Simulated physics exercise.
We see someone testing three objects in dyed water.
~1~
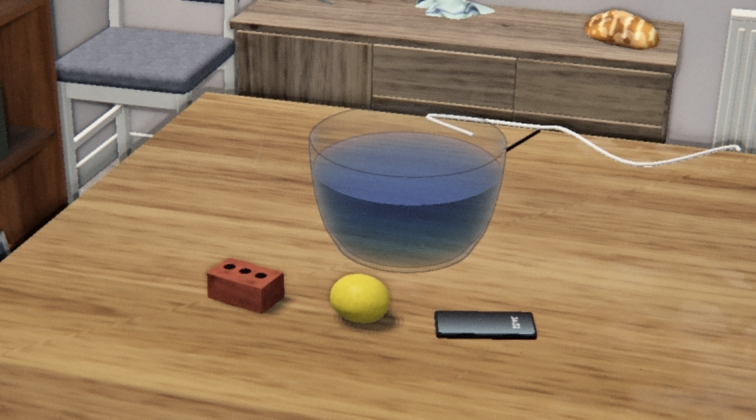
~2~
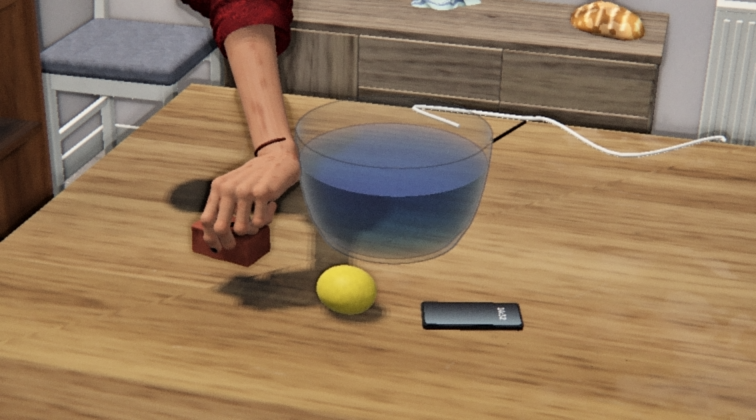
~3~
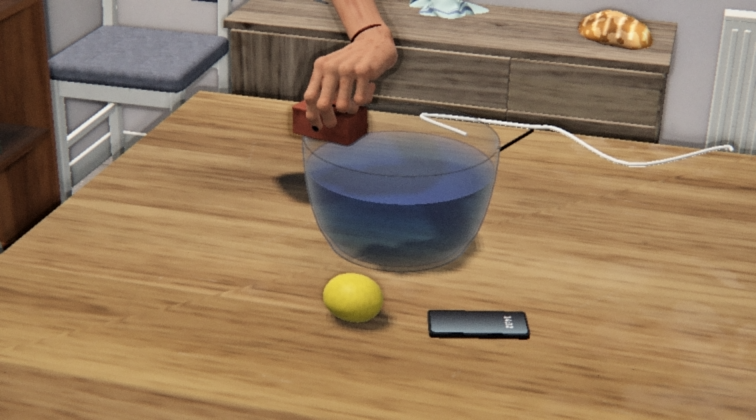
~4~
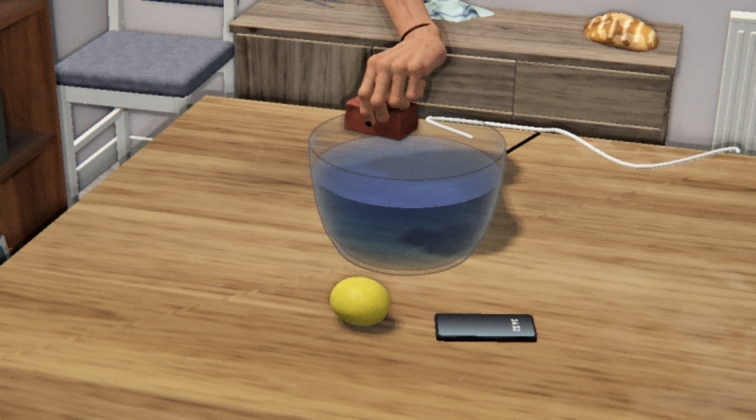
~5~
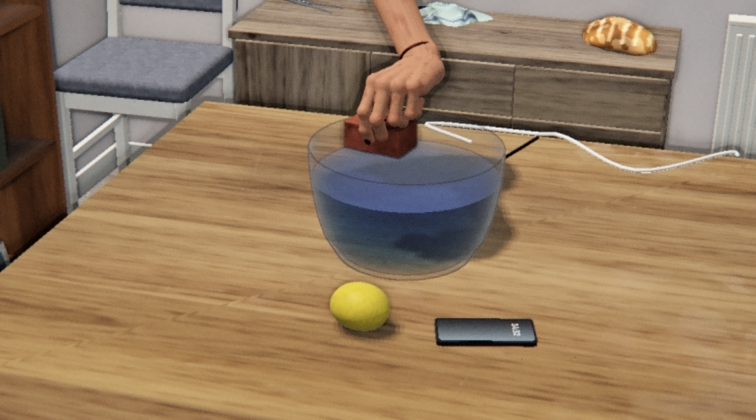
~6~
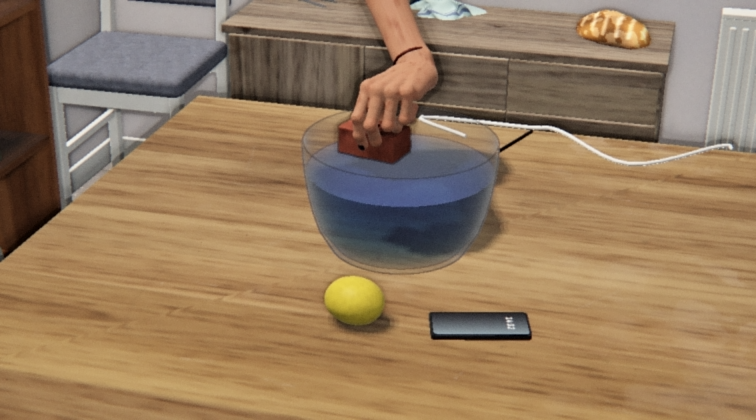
On a wooden table, a hand lifts a red brick and lowers it inside a bowl's rim.
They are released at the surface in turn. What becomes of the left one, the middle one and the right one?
So the left falls to the base, the middle holds at the top, and the right falls to the base.
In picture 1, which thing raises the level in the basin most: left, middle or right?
My answer is the body at the left end.
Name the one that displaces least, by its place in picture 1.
I'd pick the rightmost of the three.
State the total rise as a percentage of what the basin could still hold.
Result: 18 %.
Shortly, the piece of brick ends at the bottom.
Then, the lemon bobs at the top.
At the finish, the phone ends at the bottom; afloat, lemon.
